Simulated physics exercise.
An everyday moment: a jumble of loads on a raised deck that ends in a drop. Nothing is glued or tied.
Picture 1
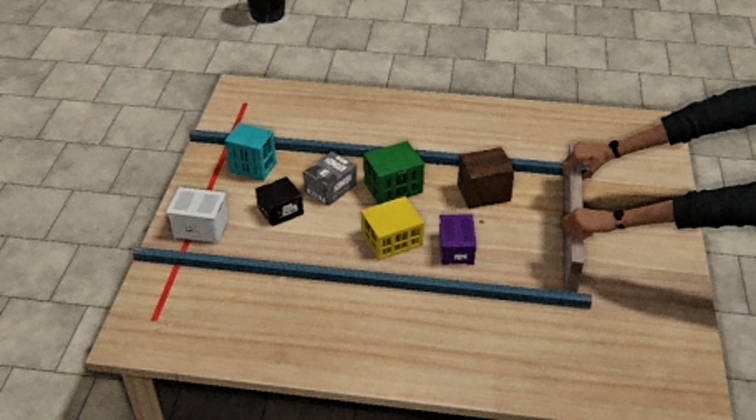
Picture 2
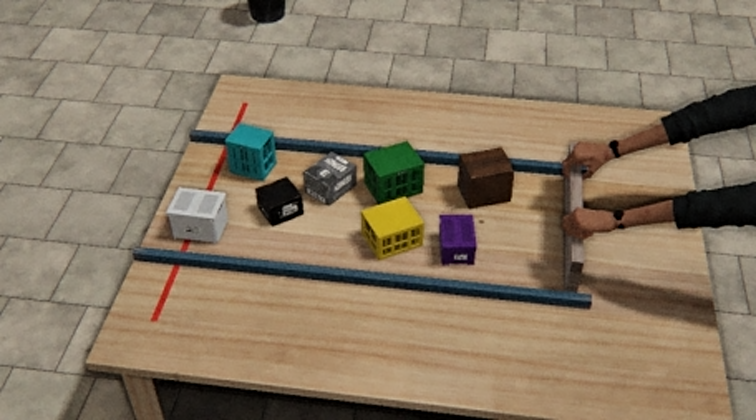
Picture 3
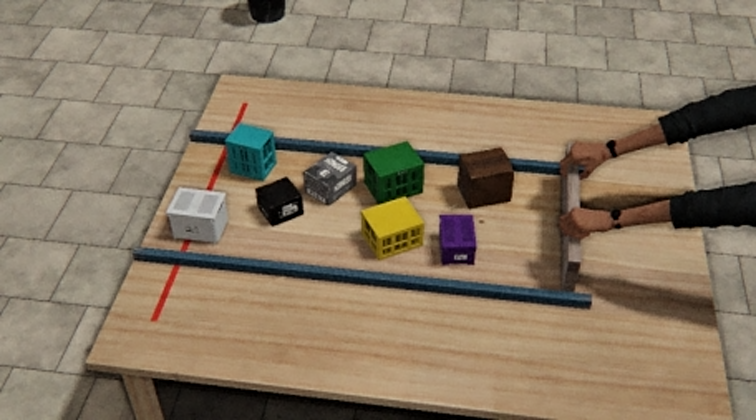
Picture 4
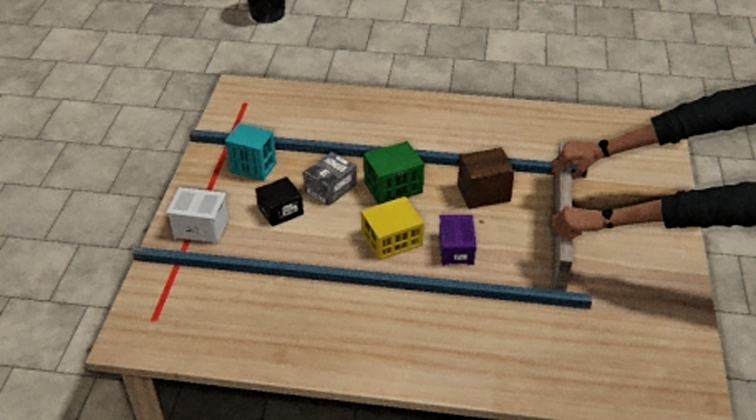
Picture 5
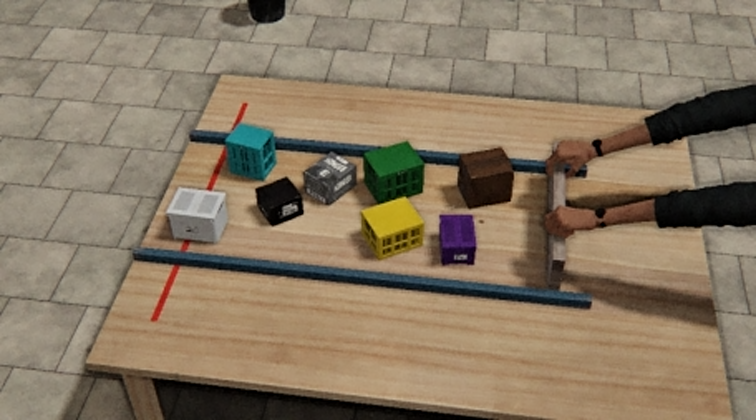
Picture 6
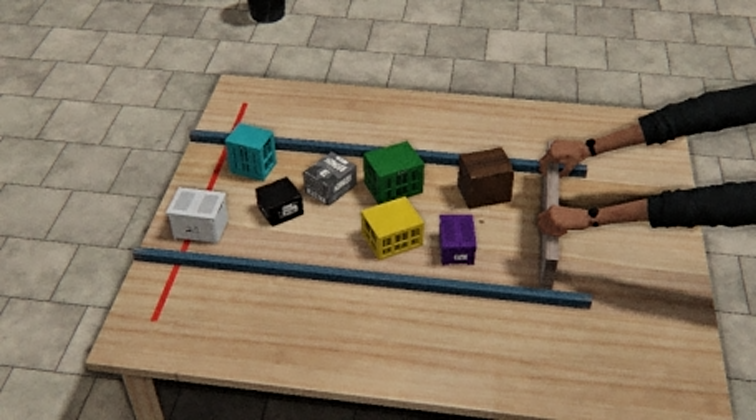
On a wooden table between two blue rails, a pair of hands slid an upright plank slowly a short way left, toward a scattered group of colourful boxes and crates that stayed still.
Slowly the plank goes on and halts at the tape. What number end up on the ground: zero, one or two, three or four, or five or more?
Outcome: The number that fall off is five or more.
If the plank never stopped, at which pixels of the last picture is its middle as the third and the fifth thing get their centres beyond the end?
Its middle is around (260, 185) and later (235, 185).
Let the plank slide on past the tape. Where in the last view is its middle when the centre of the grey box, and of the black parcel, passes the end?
For the grey box at (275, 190), for the black parcel at (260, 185).
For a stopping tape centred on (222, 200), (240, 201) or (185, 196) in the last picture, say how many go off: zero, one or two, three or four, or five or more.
For each place: 5 or more; three to four; 5 or more.
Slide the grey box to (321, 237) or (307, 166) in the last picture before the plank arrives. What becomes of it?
In that order, it is lost; tumbles off.
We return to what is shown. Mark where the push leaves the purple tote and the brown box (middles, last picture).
About (179, 211), and the other about (197, 146).
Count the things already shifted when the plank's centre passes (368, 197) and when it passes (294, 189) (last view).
First 7, then 8.
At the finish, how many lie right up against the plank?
It touches 2.
A little later, none off yet; white tote at rest near (199, 216); turquoise crate at rest near (251, 152); black parcel shifted a little near (273, 204).
When it is over, the number that fall off is five or more; down, yellow crate, green crate, grey box, black parcel, turquoise crate and white tote.
